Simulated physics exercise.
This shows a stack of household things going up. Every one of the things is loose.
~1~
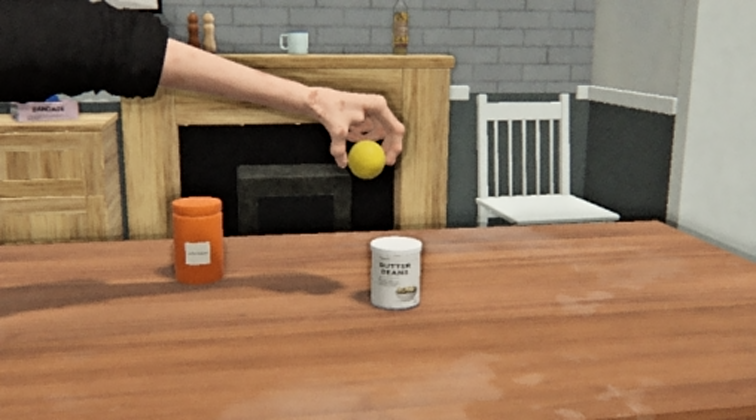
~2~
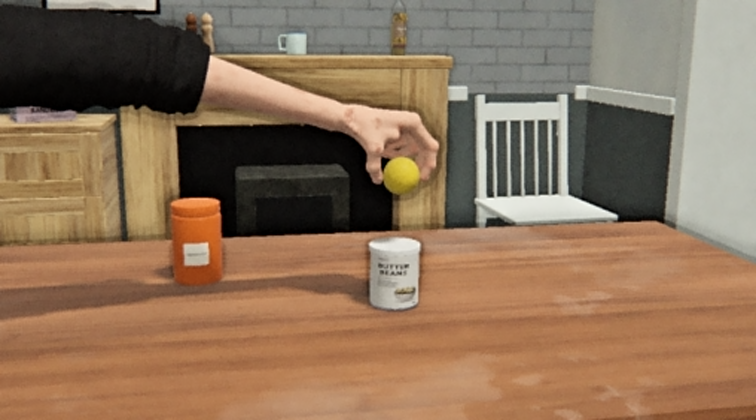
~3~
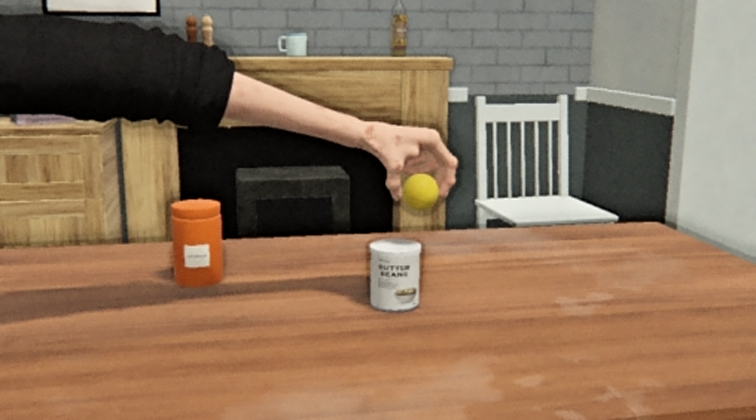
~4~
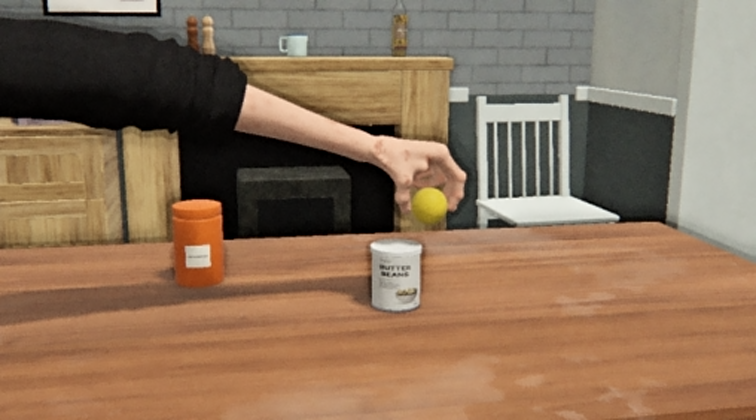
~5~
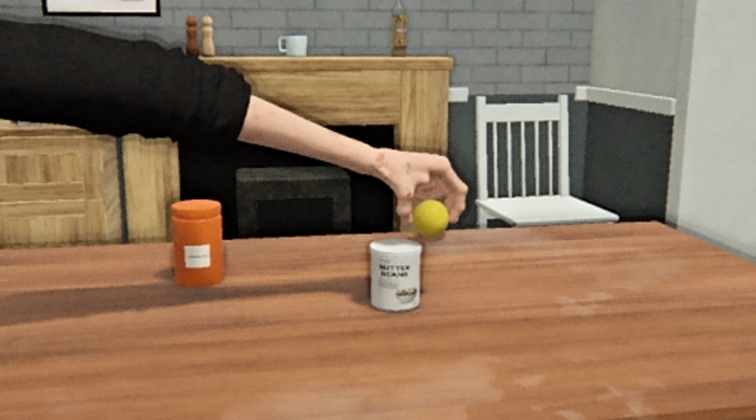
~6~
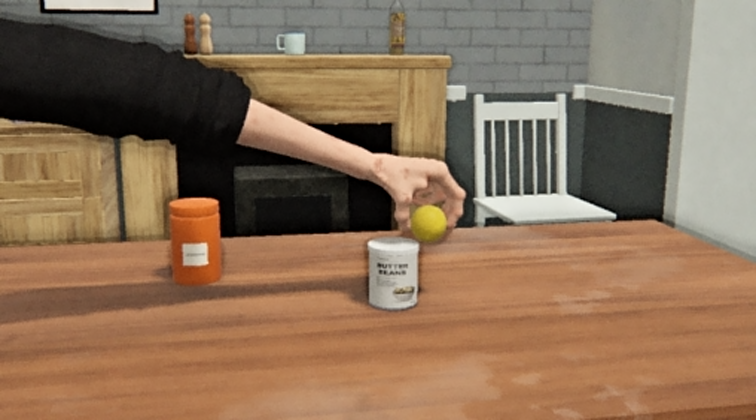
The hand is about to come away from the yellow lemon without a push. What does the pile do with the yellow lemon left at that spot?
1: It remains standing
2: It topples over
(2) It topples over.
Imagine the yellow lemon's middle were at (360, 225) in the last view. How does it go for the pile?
Observed: Pile falls.
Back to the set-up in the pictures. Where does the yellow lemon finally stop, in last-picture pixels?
Close to pixel (455, 282).
Then, 0.36 s on from there, yellow lemon now fallen.
Then, 0.72 s on from there, nothing new.
In the end, fallen, yellow lemon; the other 2 unmoved. At the end, from the last picture's camera, yellow lemon near (455, 282). The pile gives way.
